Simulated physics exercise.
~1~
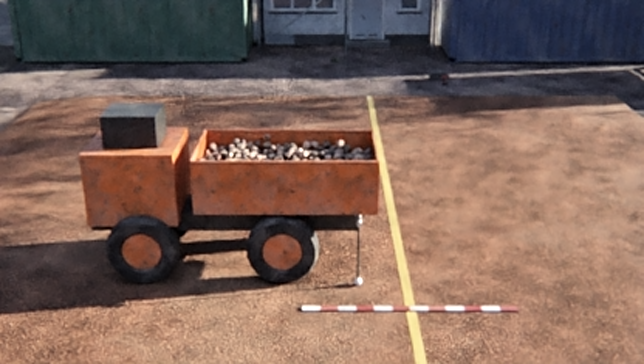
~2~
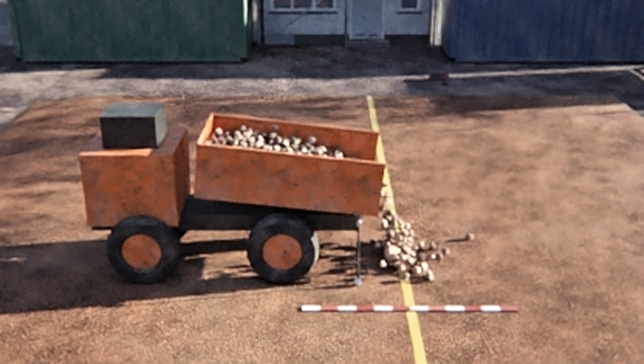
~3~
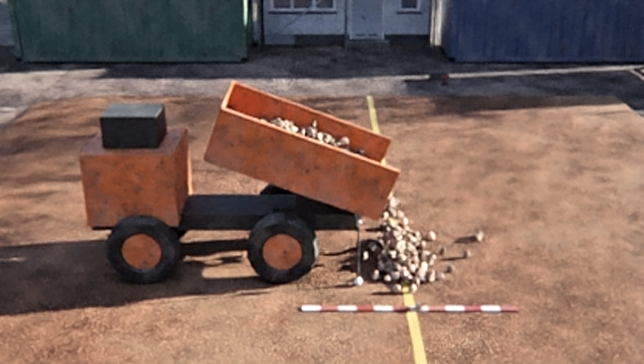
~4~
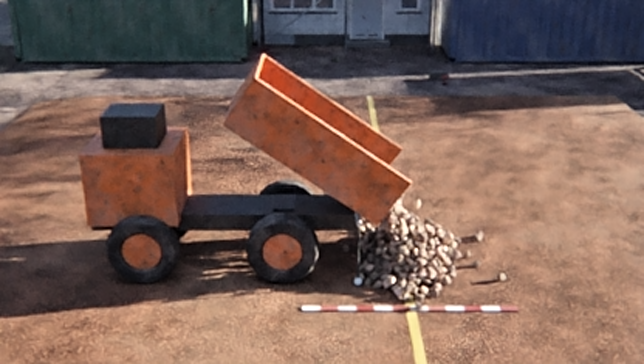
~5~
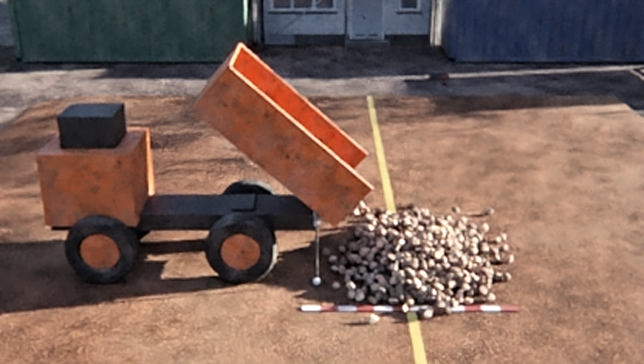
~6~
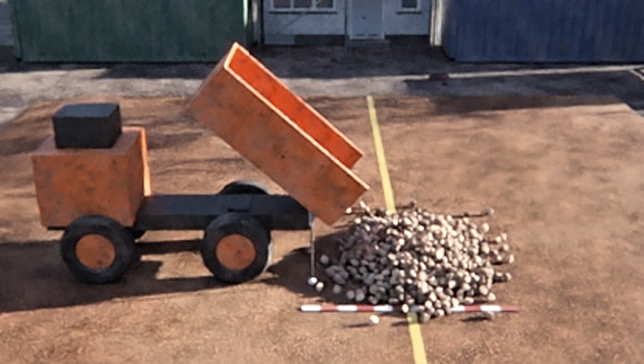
An orange tipper with black wheels stands on brown ground, its body full of pale, rounded stones, with a yellow line painted just behind it. The front of the body begins to rise, and the first stones spill from the rear onto the line. As the body tilts more steeply, the stones slide out and build a growing heap beside a red and white banded pole. The truck then moves a little to the left while the rest pours out and the heap spreads. Finally the raised body is empty, and the stones lie across the line, more of them past it than short of it.
